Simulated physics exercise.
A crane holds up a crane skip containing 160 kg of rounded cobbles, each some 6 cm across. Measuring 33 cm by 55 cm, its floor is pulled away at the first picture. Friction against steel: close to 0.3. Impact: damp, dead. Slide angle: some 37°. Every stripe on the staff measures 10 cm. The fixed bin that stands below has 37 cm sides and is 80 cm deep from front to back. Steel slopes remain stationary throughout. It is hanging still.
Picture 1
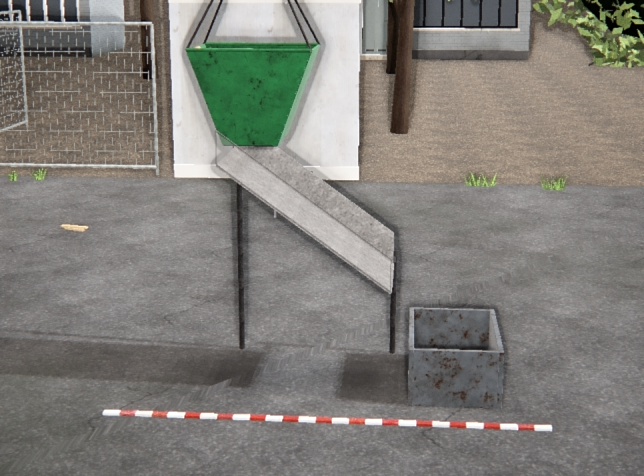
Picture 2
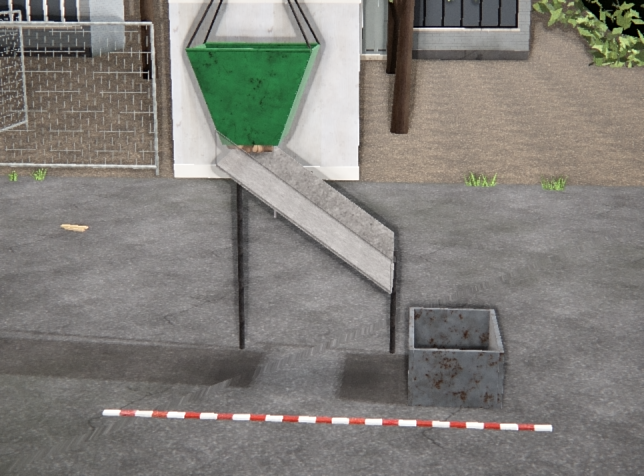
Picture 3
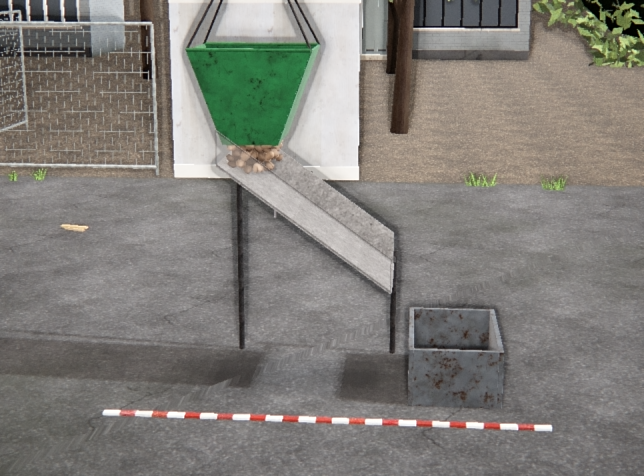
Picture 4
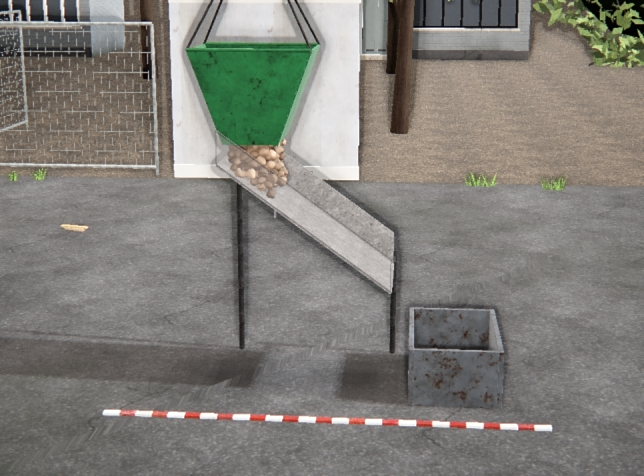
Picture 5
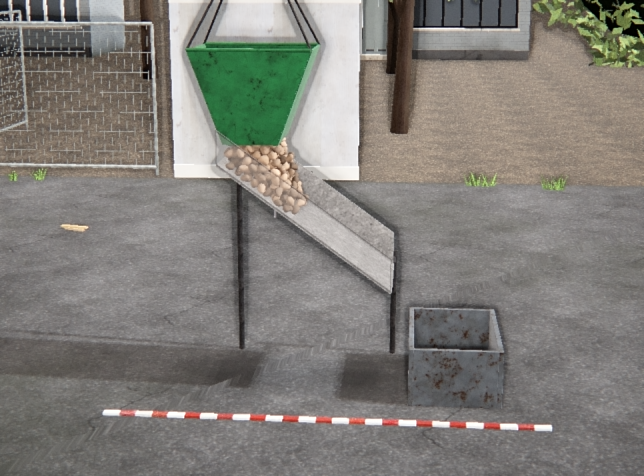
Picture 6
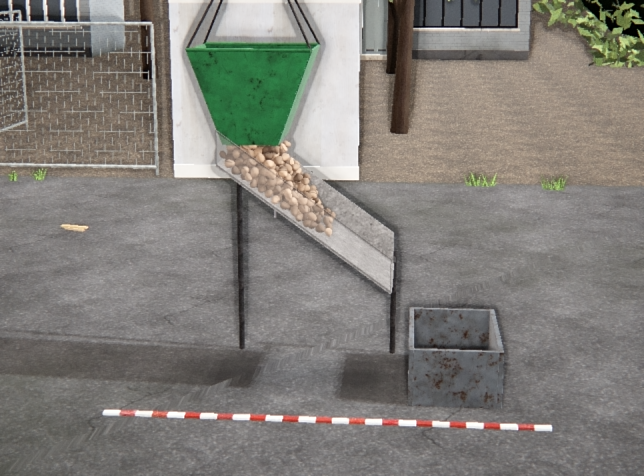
At the start, a green skip hangs still above an empty sloping chute, with an open metal box standing on the ground to the right. Rounded brown cobbles then emerge from the skip's bottom and slide down the chute toward the right, spreading into a thick stream that covers more than half the slope.
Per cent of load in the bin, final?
99 %.
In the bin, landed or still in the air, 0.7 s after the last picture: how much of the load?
About 45 per cent of it.
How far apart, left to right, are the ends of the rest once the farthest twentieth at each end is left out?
Horizontal spread approx 50 cm.
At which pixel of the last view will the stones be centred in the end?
(458, 355).
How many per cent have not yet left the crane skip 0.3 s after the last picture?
I'd say it holds close to 10 percent.
Then, 0.3 s after the last picture, 9 % in the crane skip, 81 % on the steel, 6 % falling or lying left of the bin, 4 % falling or lying in the bin; the stones farthest right are at (450, 327).
Then, 0.7 s after the last picture, 0 % in the crane skip, 47 % on the steel, 7 % falling or lying left of the bin, 46 % falling or lying in the bin; the stones farthest right are at (488, 360).
Then, 1.3 s after the last picture, 0 % in the crane skip, 1 % falling or lying left of the bin, 98 % falling or lying in the bin; the stones farthest right are at (491, 346).
Then, 2.2 s after the last picture, 0 % in the crane skip, 99 % falling or lying in the bin, 1 % falling or lying beside or right of the bin; the stones farthest right are at (515, 350).
Then, 4.1 s after the last picture, 0 % in the crane skip, 99 % in the bin, 1 % beside or right of the bin; the stones farthest right are at (515, 350).
